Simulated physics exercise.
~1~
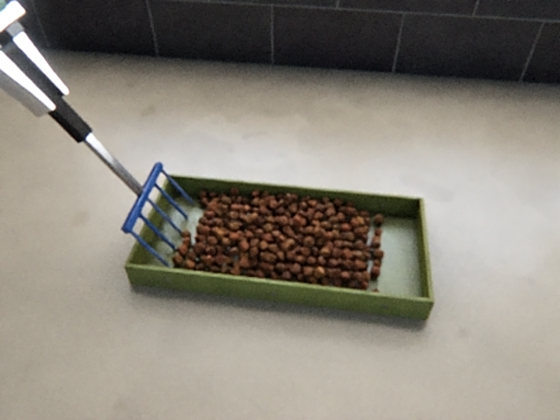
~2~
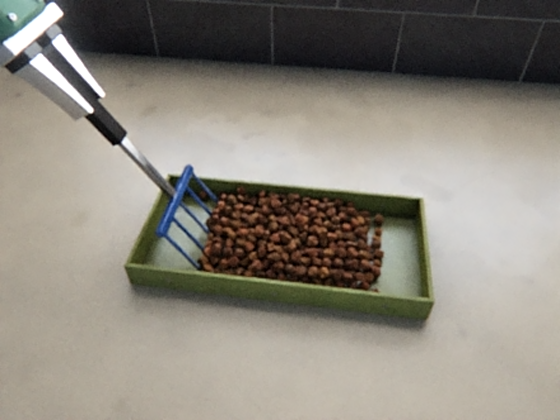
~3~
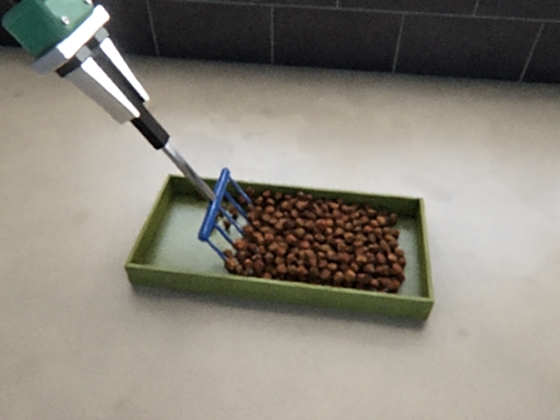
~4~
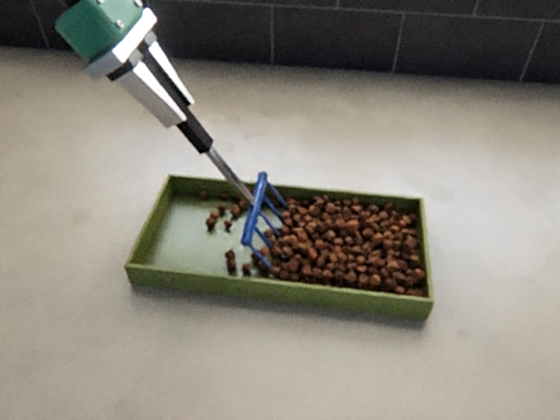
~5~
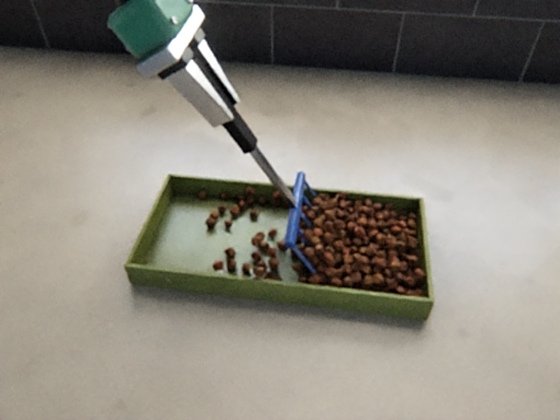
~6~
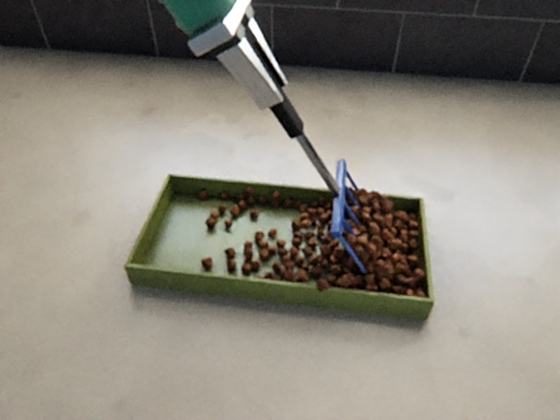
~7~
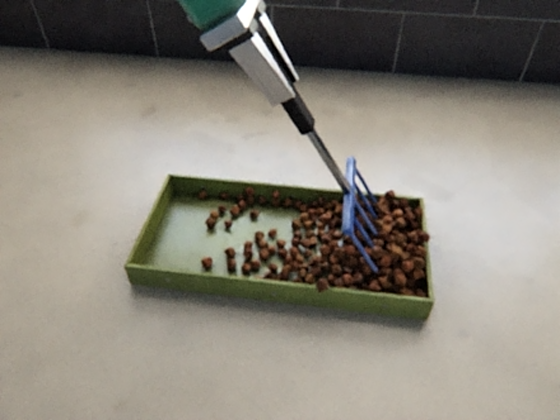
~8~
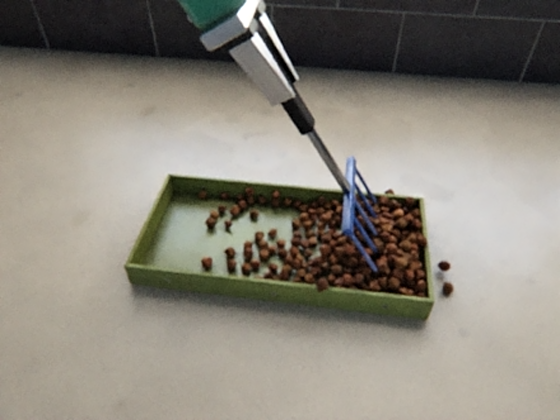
At first, a robotic arm holds a small blue fork at the left end of a shallow green tray, which sits on a pale table top and is filled with brown pet food pellets. The fork sweeps right, pushing the pellets along and clearing the left side. Partway across, some pellets slip behind the prongs and stay scattered on the tray floor. The rest heap up against the right end as the fork slows to a stop there. Finally, a couple of pellets lie on the table just beyond the tray's right wall, while nearly all remain inside.
